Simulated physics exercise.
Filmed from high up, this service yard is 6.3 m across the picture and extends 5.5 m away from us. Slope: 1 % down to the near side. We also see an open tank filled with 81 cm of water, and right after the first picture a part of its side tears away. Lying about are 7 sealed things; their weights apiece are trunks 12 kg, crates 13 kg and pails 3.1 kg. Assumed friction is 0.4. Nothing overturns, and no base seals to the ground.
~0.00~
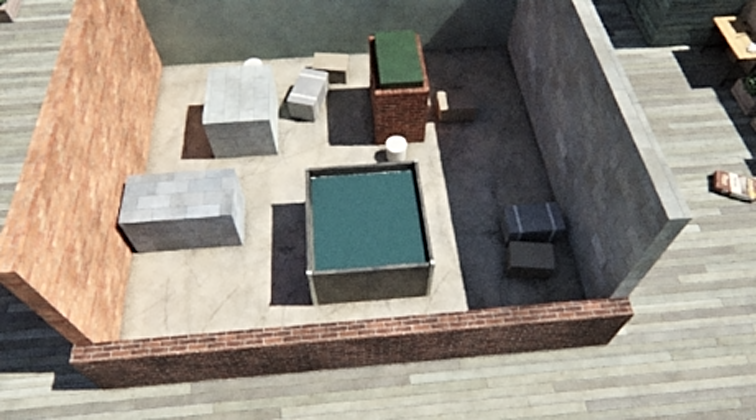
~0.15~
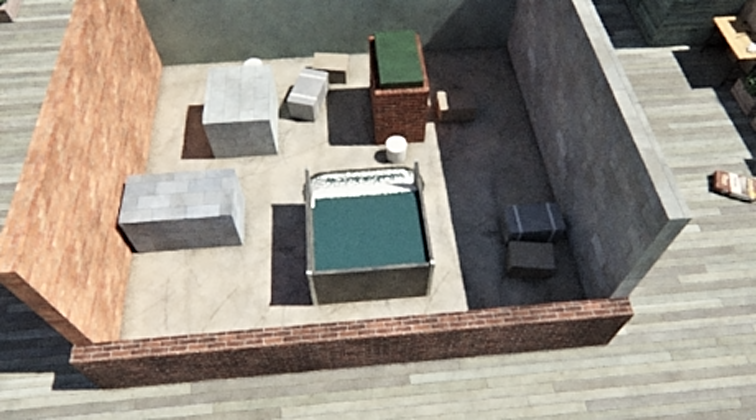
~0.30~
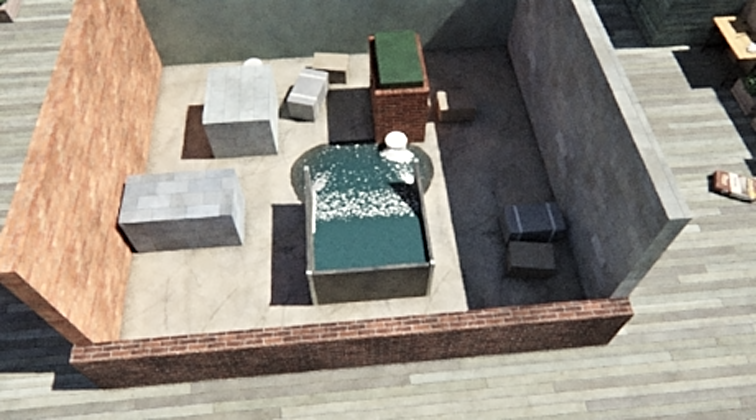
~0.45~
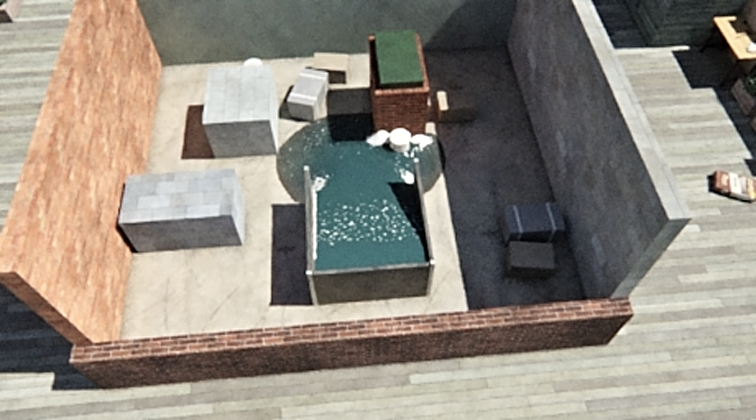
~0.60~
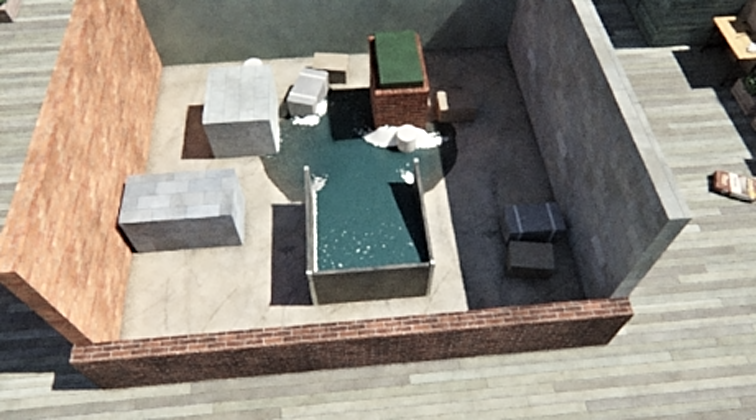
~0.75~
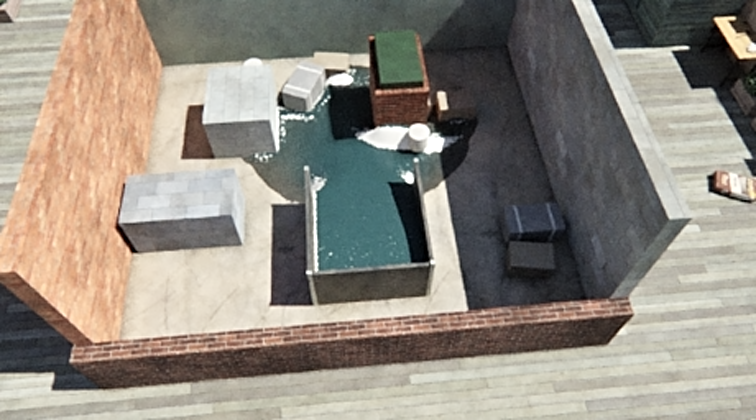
The video shows a walled yard from above, where the far side of an open tank gives way and dark green water spreads across the floor, nudging a white pail to the right before a pale grey trunk shifts slightly.
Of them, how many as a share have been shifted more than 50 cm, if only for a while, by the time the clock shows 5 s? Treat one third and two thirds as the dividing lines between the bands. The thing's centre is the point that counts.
By the time shown, two thirds or over will have gone that far.
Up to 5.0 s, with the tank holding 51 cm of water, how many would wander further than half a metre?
Then it comes to 4.
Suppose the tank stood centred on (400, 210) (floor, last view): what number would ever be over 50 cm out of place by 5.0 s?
The answer would then be 5.
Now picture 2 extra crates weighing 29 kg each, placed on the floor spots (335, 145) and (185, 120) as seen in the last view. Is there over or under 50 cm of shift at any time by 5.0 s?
Well, in turn they are above that and above that.
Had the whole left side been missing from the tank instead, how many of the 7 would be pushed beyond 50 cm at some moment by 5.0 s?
That would give 2.
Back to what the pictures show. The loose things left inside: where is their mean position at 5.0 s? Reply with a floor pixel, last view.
They average out to somewhere around (401, 203).
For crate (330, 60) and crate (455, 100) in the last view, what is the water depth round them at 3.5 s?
I'd estimate 11 cm for the first and 5 cm for the second.
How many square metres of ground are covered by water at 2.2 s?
Near 20 m2 in all.
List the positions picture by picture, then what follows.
A pail at (396, 144), on the bottom; a trunk at (308, 86), on the bottom; 2.4 m2 under water; 0 of 7 have shifted, in the first frame.
A pail at (396, 144), on the bottom; a trunk at (308, 86) rests on the ground; water covers 3.4 m2; 0 of 7 have shifted, in the second frame.
A pail at (396, 140), on the bottom, 9 cm from its start; a trunk at (308, 86), on the bottom; 4.6 m2 under water; 1 of 7 have shifted, in the third frame.
A pail at (400, 137) floats, 11 cm from its start; a trunk at (308, 86) rests on the ground; 5.9 m2 under water; 1 of 7 have shifted, in the fourth frame.
A pail at (407, 133) floats, 20 cm from its start; a trunk at (308, 86), on the bottom; water covers 7.1 m2; 1 of 7 have shifted, in the fifth frame.
A pail at (419, 132), afloat, 36 cm from its start; a trunk at (303, 79), on the bottom, 17 cm from its start; 8.1 m2 under water; 2 of 7 have shifted, in the sixth frame.
After 1.1 s 2 of 7 are over 50 cm from their spots; 2 afloat.
After 2.2 s 3 of 7 are over 50 cm from their spots; 2 afloat.
After 3.5 s 4 of 7 are over 50 cm from their spots; 5 afloat.
After 5.0 s 6 of 7 are over 50 cm from their spots, and 6 have been at some point; 7 afloat.
